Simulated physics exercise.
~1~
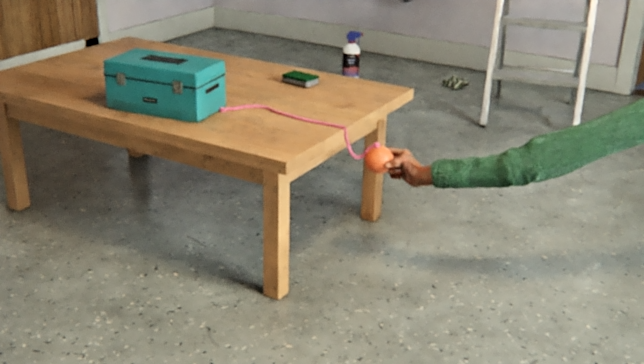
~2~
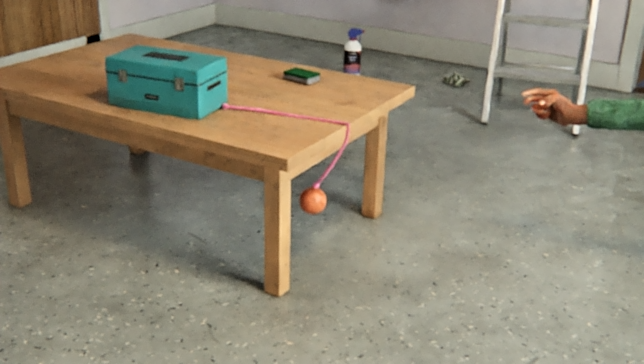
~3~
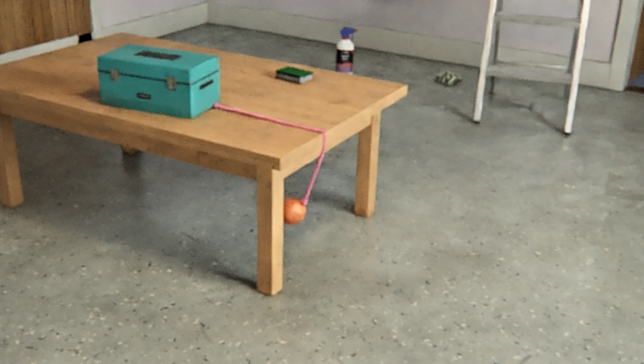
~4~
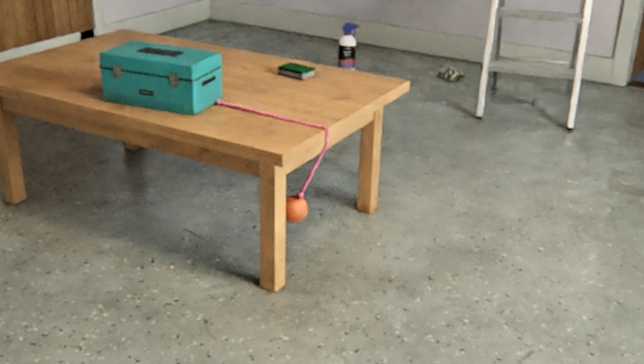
An orange on a pink cord was let go by a hand beside a wooden table, swung down and left below the edge, and ended up dangling there, while the turquoise toolbox and the sponge stayed put on top.
